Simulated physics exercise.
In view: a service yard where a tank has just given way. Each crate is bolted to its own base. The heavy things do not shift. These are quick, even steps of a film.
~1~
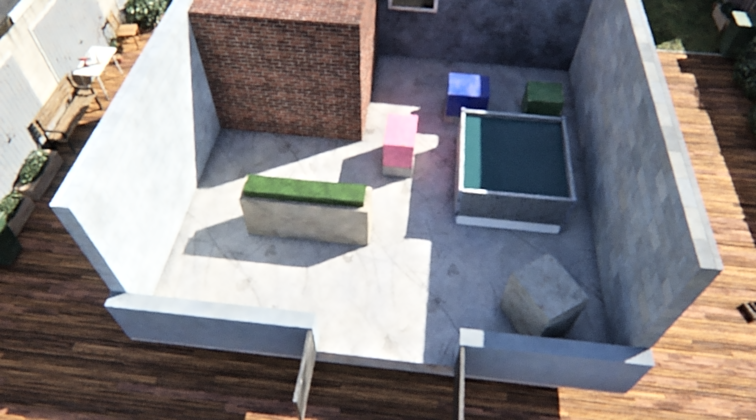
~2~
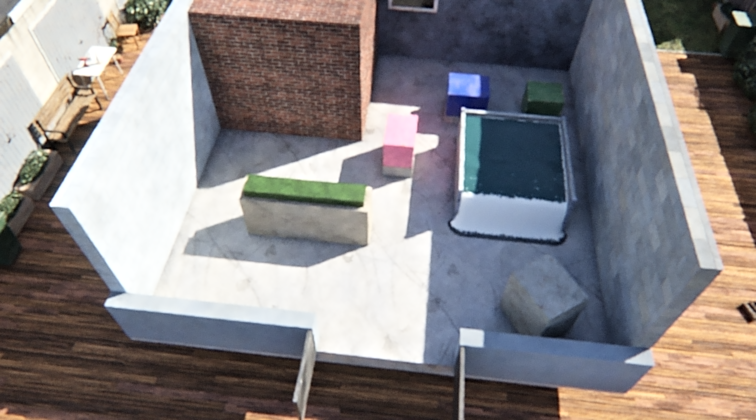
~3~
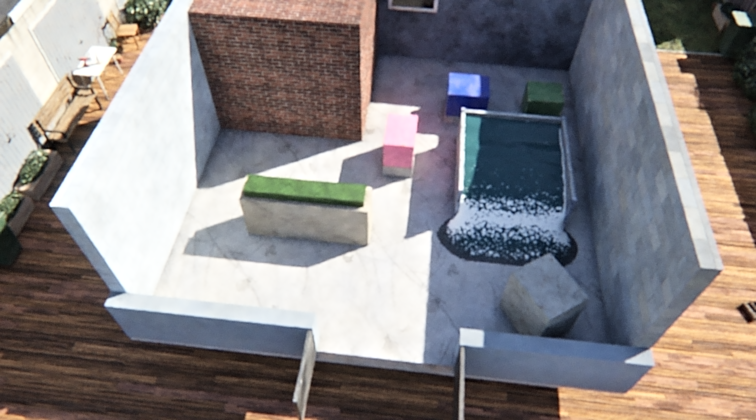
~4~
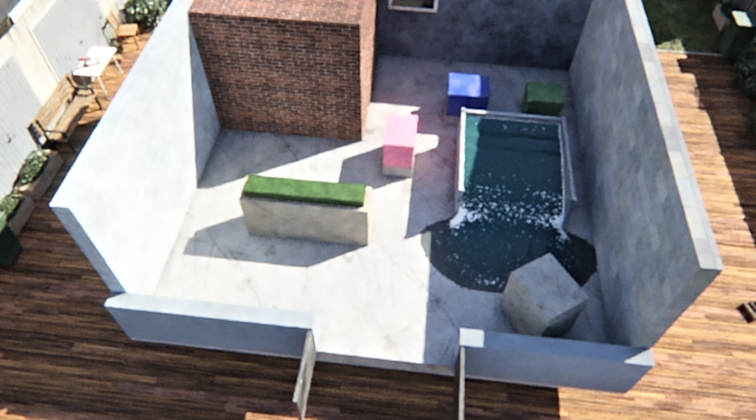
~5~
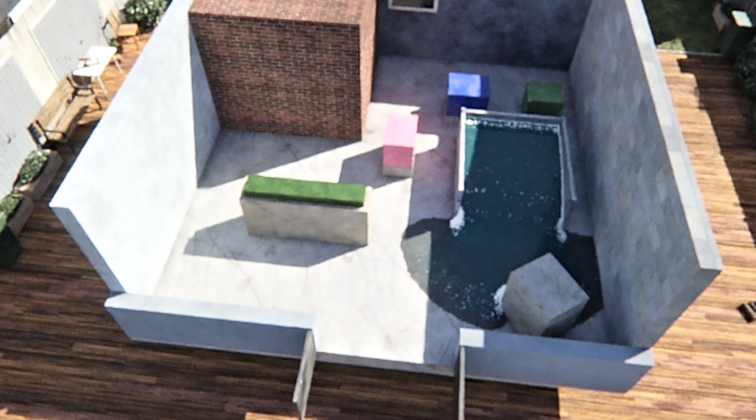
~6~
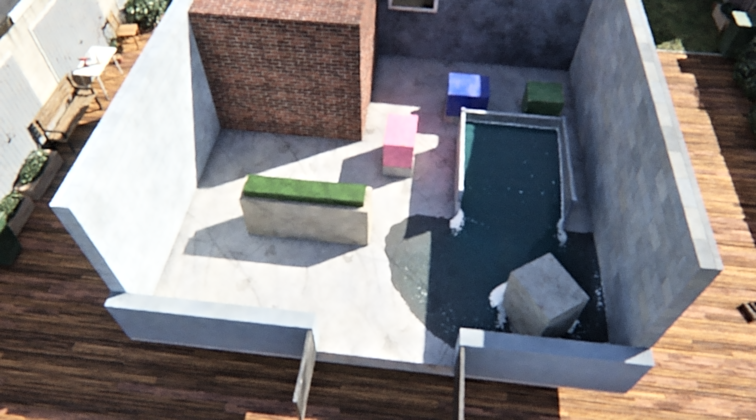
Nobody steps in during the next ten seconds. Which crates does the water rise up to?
One by one: The blue crate escapes dry; the pink crate escapes dry; the green crate is wetted.
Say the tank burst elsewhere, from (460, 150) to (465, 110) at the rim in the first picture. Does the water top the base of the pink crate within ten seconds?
Pink is soaked.
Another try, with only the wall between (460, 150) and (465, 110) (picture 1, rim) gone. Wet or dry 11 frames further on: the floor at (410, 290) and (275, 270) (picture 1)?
In turn: Covered, not flooded.
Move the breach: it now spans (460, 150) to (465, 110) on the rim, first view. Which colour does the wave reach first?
It is the pink crate.
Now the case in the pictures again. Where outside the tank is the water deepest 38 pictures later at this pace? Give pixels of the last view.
Around (563, 75).
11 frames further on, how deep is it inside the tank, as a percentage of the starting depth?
I make it 28 per cent.
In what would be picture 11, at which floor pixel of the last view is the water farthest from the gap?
Near (345, 338).
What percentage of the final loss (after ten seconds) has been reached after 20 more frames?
About 70 per cent.
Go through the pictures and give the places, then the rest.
In the first picture, still water in the water tank at (514, 155).
In the second picture, the front is at (455, 226), out from the gap at (511, 213).
In the third picture, water pours out at (510, 215) and has run to (443, 236).
In the fourth picture, water pours out at (510, 216) and has run to (432, 256).
In the fifth picture, the front is at a hidden place, out from the gap at (510, 217).
In the sixth picture, water pours out at (510, 217) and has run to a hidden place.
A moment on, water covers 25 % of the floor; the blue crate not reached, the pink crate not reached, the green crate not reached.
Next, water covers 30 % of the floor; the blue crate not reached, the pink crate not reached, the green crate not reached.
Then, water covers 40 % of the floor; the blue crate not reached, the pink crate not reached, the green crate not reached.
Later, water covers 70 % of the floor; the blue crate water round its plinth, the pink crate water round its plinth, the green crate water round its plinth.
In the end, water covers 100 % of the floor; the blue crate stayed above the water, the pink crate stayed above the water, the green crate was topped.
